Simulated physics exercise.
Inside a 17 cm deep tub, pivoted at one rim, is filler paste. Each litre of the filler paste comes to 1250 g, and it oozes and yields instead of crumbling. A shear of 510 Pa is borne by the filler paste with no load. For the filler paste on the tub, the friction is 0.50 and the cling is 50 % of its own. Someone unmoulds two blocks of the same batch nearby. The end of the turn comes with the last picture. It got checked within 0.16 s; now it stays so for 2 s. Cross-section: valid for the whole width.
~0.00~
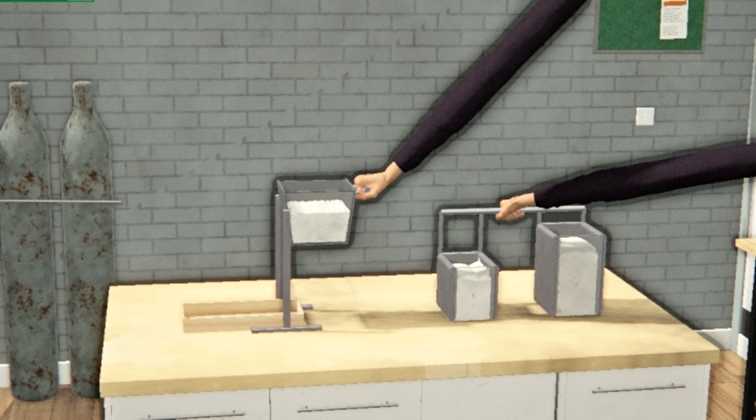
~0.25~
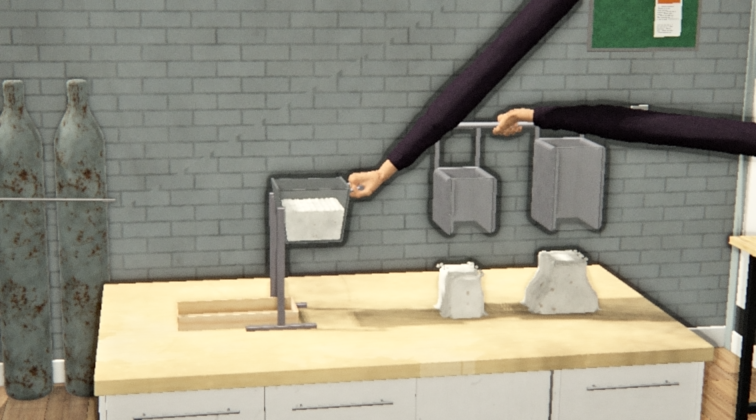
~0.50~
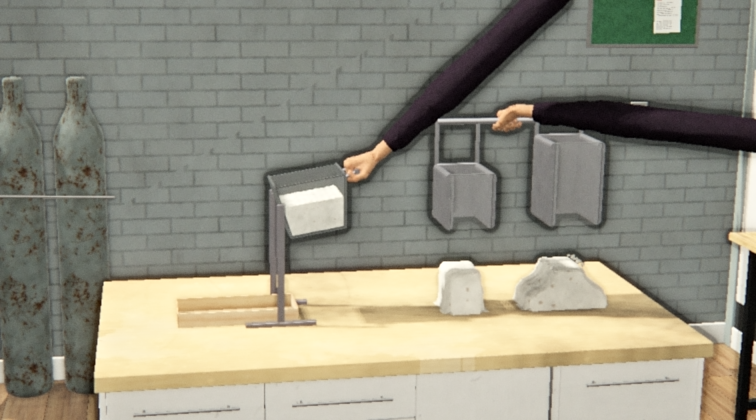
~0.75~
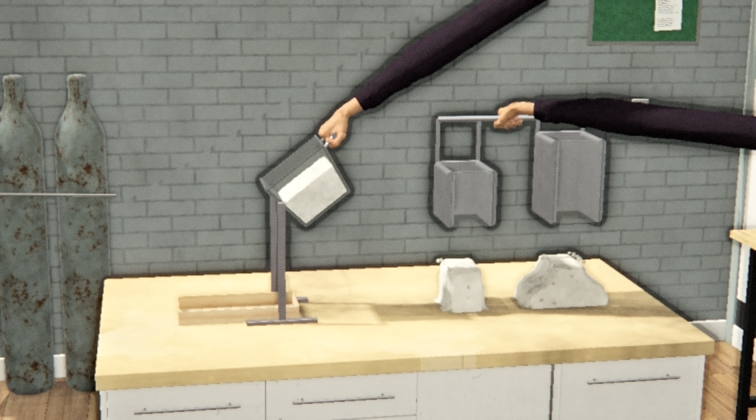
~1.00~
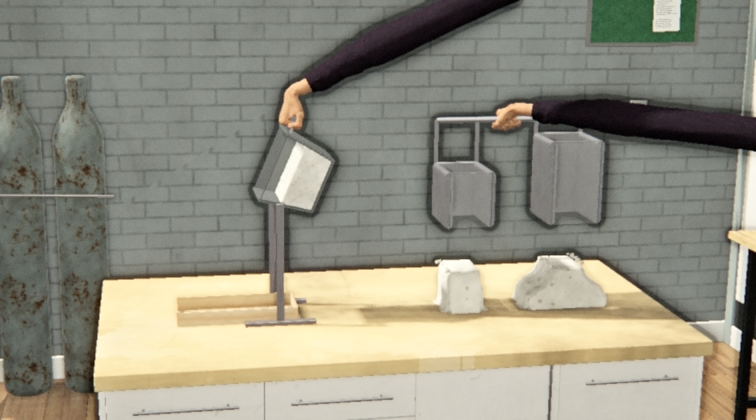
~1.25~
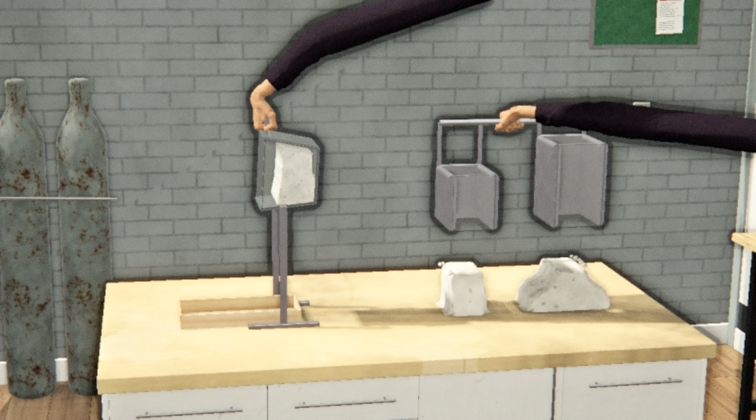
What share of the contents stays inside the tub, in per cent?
About 96 per cent.
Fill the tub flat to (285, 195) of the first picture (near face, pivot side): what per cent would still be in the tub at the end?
In that case, around 40 percent.
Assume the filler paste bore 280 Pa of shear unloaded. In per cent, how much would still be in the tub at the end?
That comes out at roughly 50 %.
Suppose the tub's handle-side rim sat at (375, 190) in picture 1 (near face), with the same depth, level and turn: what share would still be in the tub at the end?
In that case close to 45 %.
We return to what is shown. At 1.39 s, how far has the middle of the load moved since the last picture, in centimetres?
Roughly 3 cm.
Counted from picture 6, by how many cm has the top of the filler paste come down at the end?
About 6 cm.
By 1.39 s, the tub is at 87 degrees and holds 100 %.
By 1.56 s, the tub is at 87 degrees and holds 98 %.
By 1.73 s, the tub is at 87 degrees and holds 96 %.
By 1.90 s, the tub is at 87 degrees and holds 96 %.
By 3.25 s, at the end, the tub is at 87 degrees and holds 96 %.
